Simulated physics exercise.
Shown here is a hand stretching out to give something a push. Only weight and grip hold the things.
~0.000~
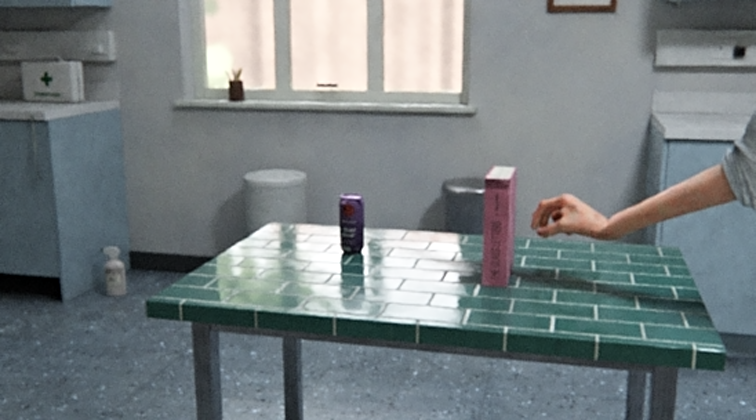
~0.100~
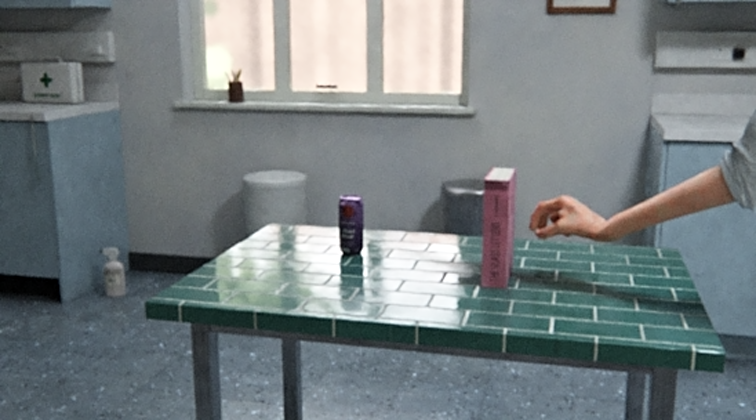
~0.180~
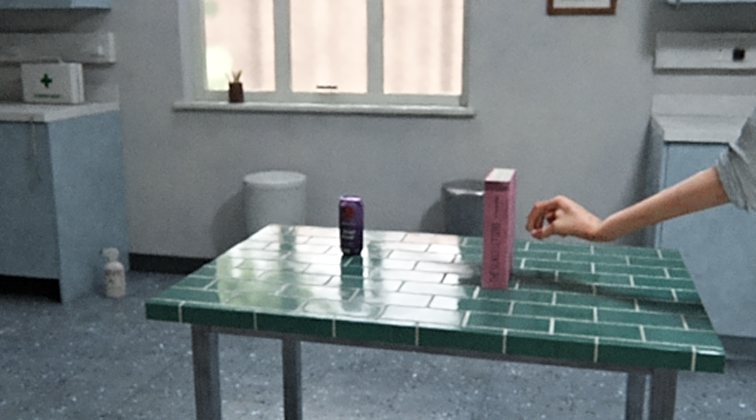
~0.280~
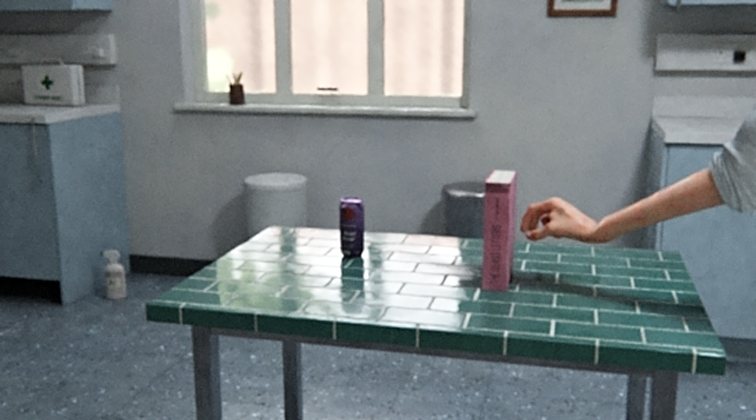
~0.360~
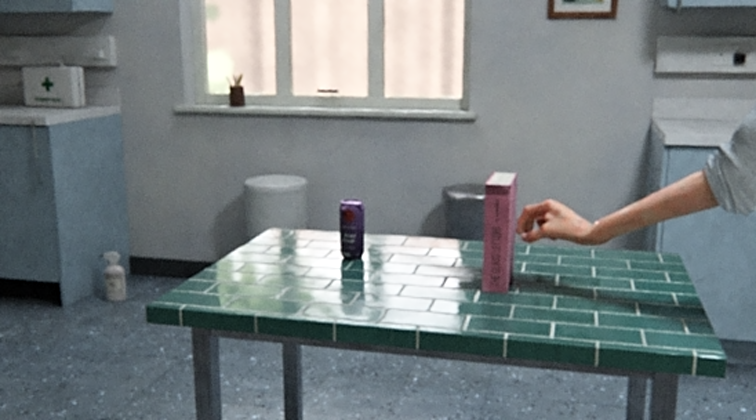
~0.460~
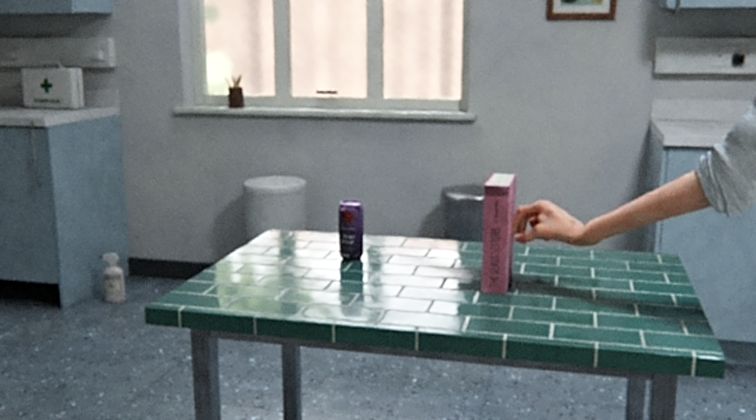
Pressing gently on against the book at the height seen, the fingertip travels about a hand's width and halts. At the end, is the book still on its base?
No, it will lose its balance.
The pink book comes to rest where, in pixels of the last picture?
In the last picture, near pixel (427, 265).
Around 0.76 s, pink book rocked 20° from its first pose near (480, 229).
Around 0.96 s, pink book rocked 57° from its first pose near (449, 242).
Around 1.06 s, pink book on its side near (429, 265).
Around 1.16 s, pink book on its side near (427, 266).
Finally (2.1 s), down or leaning hard on the table, pink book. Final places as the last picture's camera would see them, pink book near (427, 265).
